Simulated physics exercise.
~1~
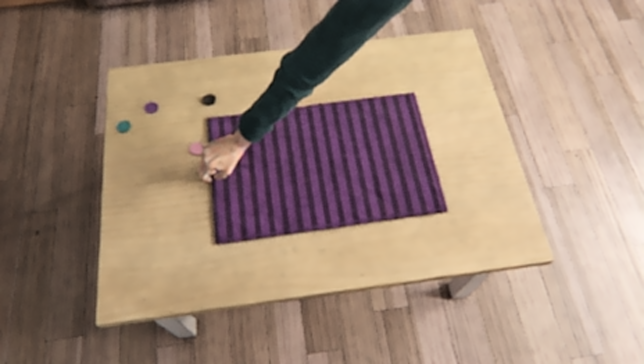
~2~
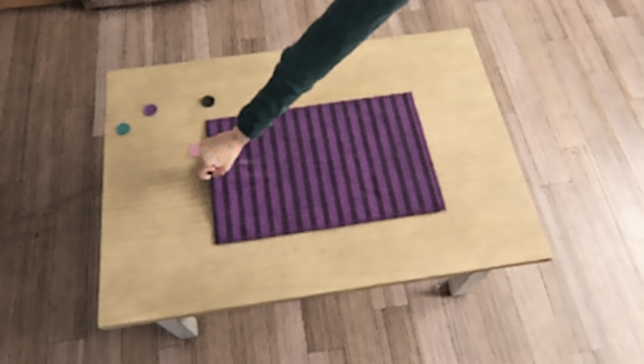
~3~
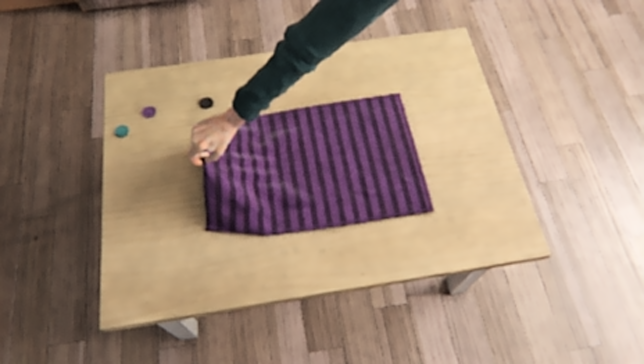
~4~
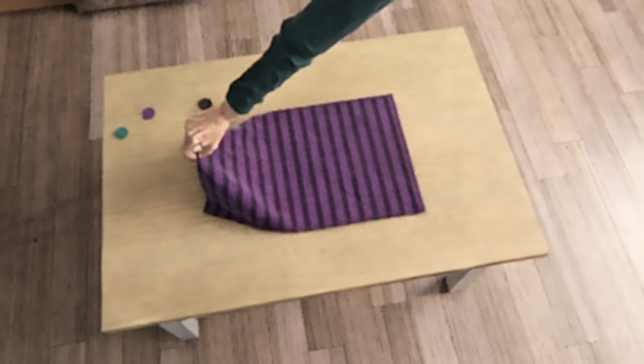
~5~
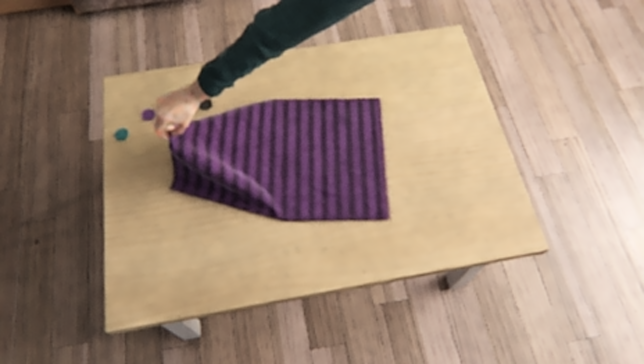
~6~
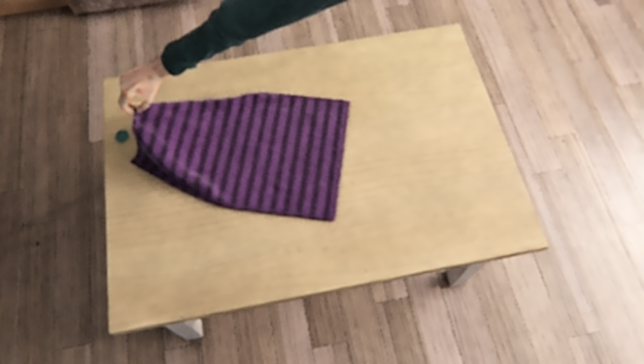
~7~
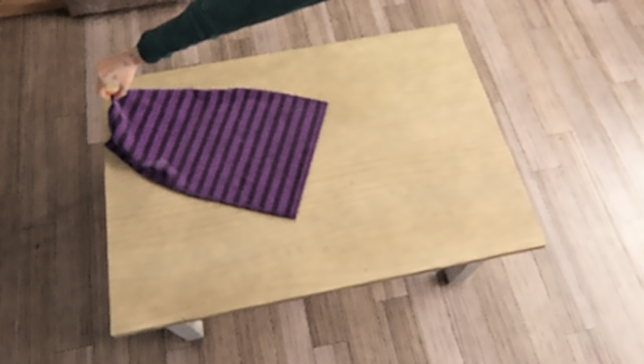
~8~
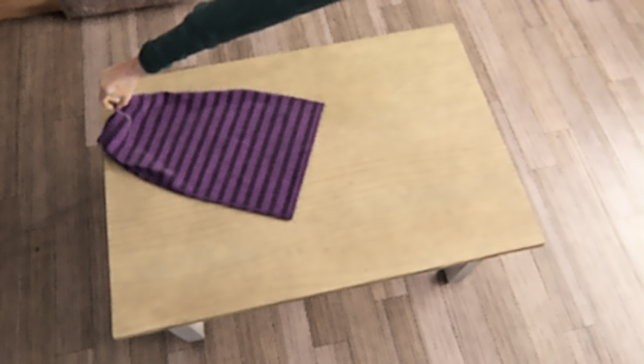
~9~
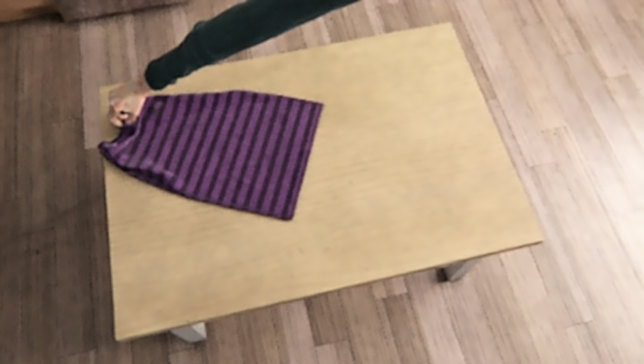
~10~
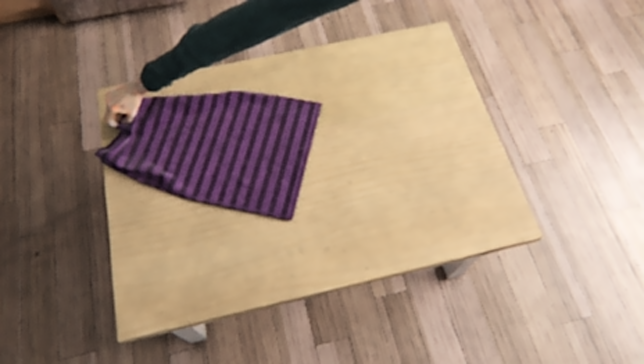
On a wooden table, a hand drags a striped purple cloth left, covering four small discs.
